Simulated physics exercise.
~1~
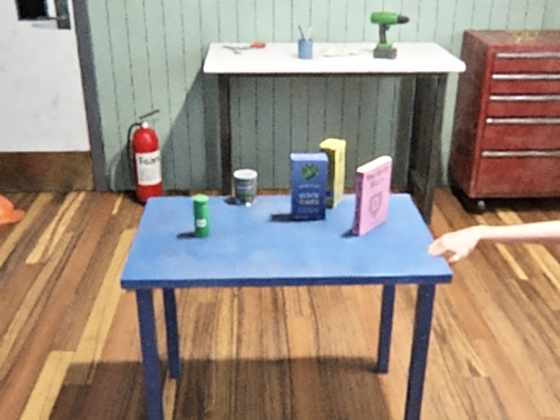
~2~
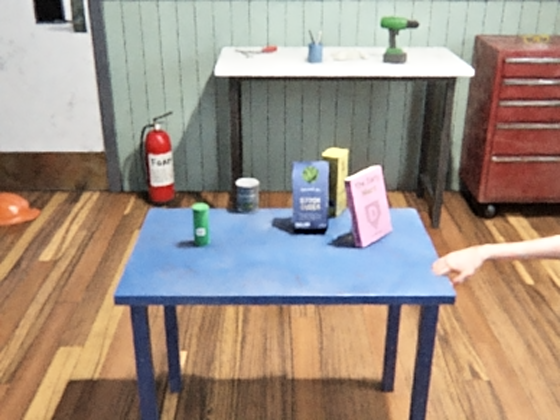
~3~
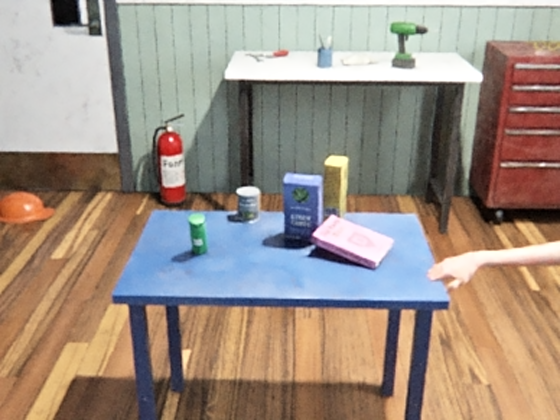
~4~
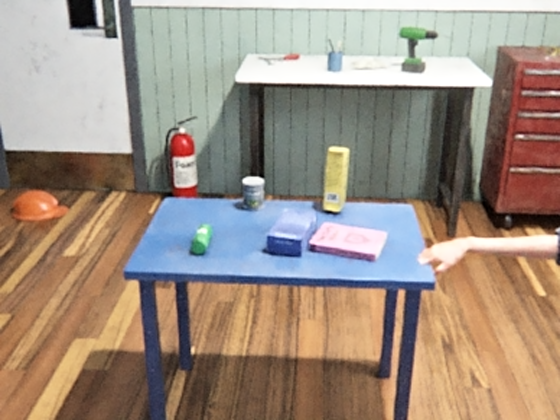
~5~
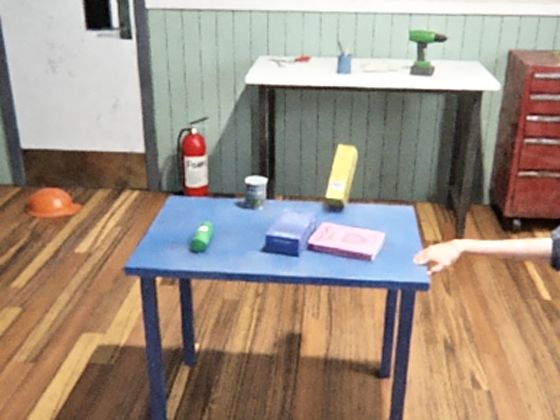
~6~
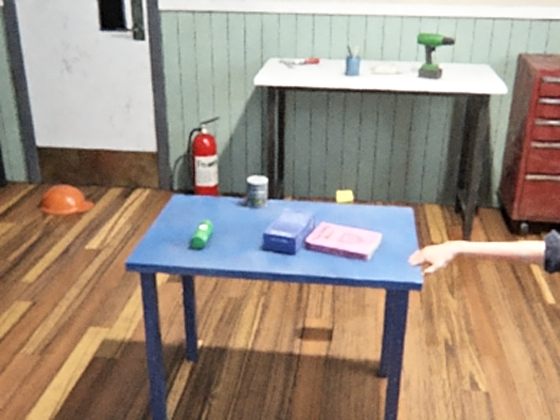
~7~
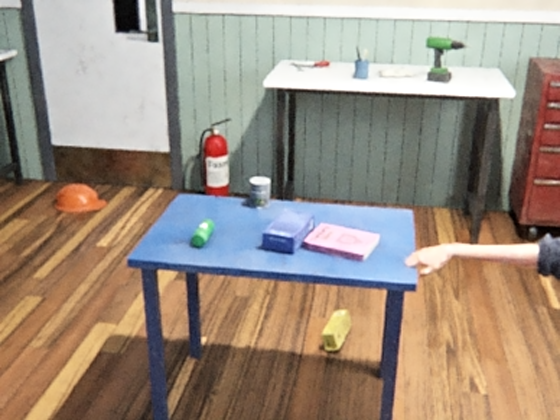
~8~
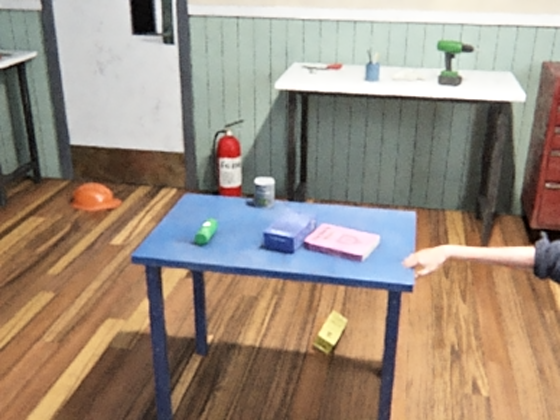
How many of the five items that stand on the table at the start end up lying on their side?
Four of them end up on their side, namely the pink book, the blue packet, the green shaker and the yellow carton, which lies on the floor.
A blue side table, gripped at its right edge by a hand, shifts slightly in a workshop with a green drill and a red fire extinguisher behind it. On top, a pink book and a blue packet begin to lean. The book drops onto its side, then the blue packet and the green shaker go over too. The yellow carton at the back tilts, tumbles off the table and lands on the wooden floor. At the end the book, packet and shaker lie on the tabletop, while the grey tin still stands near the back edge.
